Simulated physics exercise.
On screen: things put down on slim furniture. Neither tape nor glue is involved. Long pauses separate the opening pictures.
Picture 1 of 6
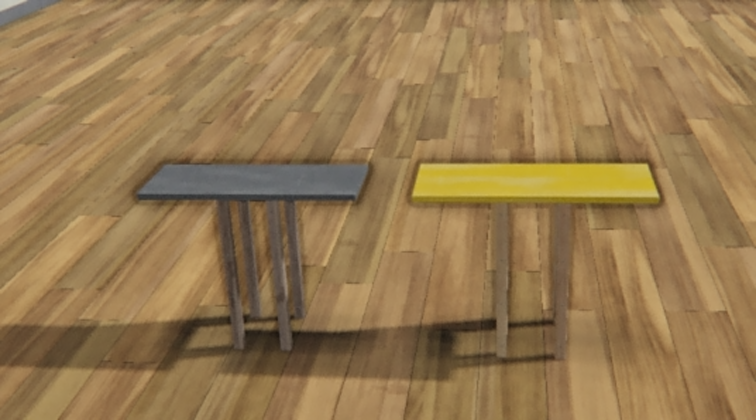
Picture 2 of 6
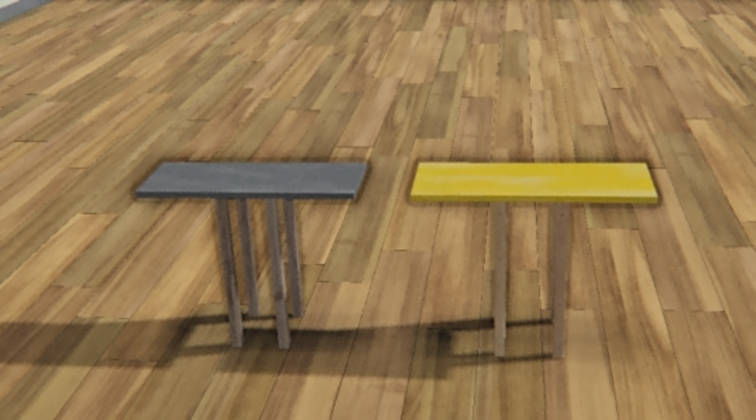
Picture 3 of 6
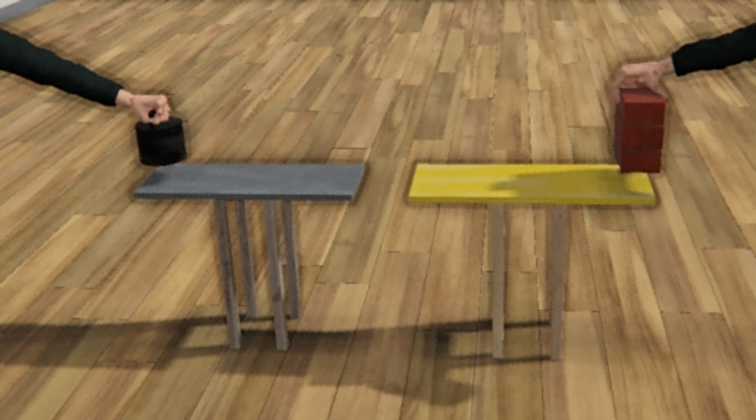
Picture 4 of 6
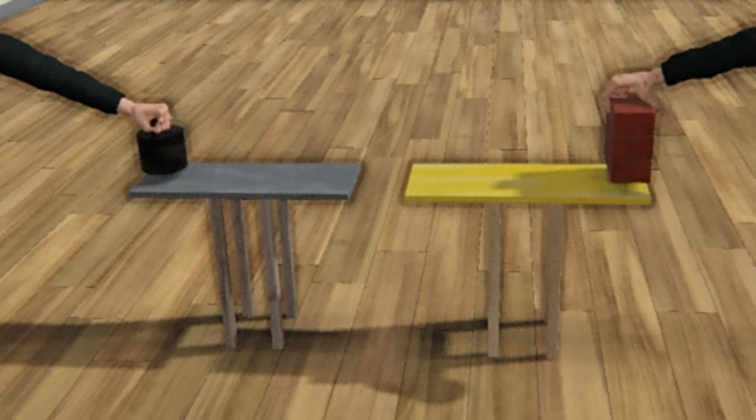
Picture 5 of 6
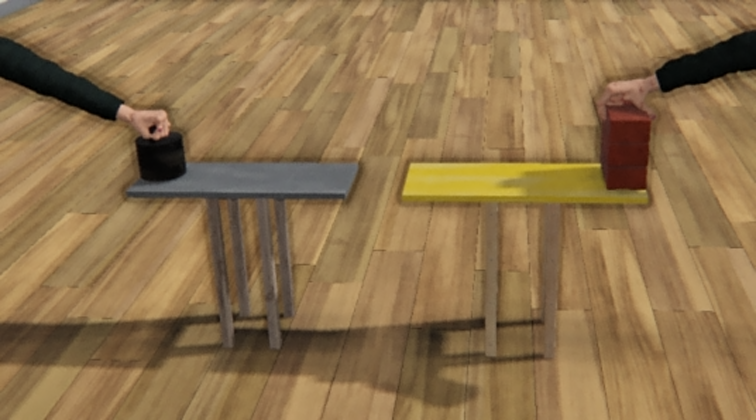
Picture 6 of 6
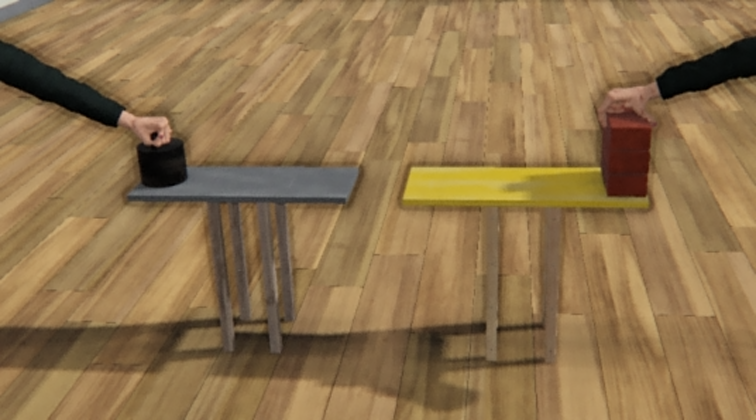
In this clip, a grey table and a yellow table stand on a wooden floor as two hands enter, the left lowering a black object onto the grey top's left end, the right lowering red bricks onto the yellow top's right end.
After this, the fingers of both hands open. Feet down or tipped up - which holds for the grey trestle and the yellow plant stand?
The grey trestle will come down after that. The yellow plant stand will come down after that.
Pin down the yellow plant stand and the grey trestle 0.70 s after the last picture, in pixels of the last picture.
Near (665, 221) and (110, 242).
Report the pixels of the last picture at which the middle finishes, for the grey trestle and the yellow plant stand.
The first finishes at (103, 247), while the second finishes at (715, 254).
Then, 0.48 s later than the last frame, grey trestle tilted by 26° near (176, 187); yellow plant stand tilted by 17° near (577, 185).
Then, 0.70 s later than the last frame, grey trestle tilted by 65° near (110, 242); yellow plant stand tilted by 50° near (665, 221).
When it is over, the grey trestle overbalances, near (103, 247); the yellow plant stand overbalances, near (715, 254).
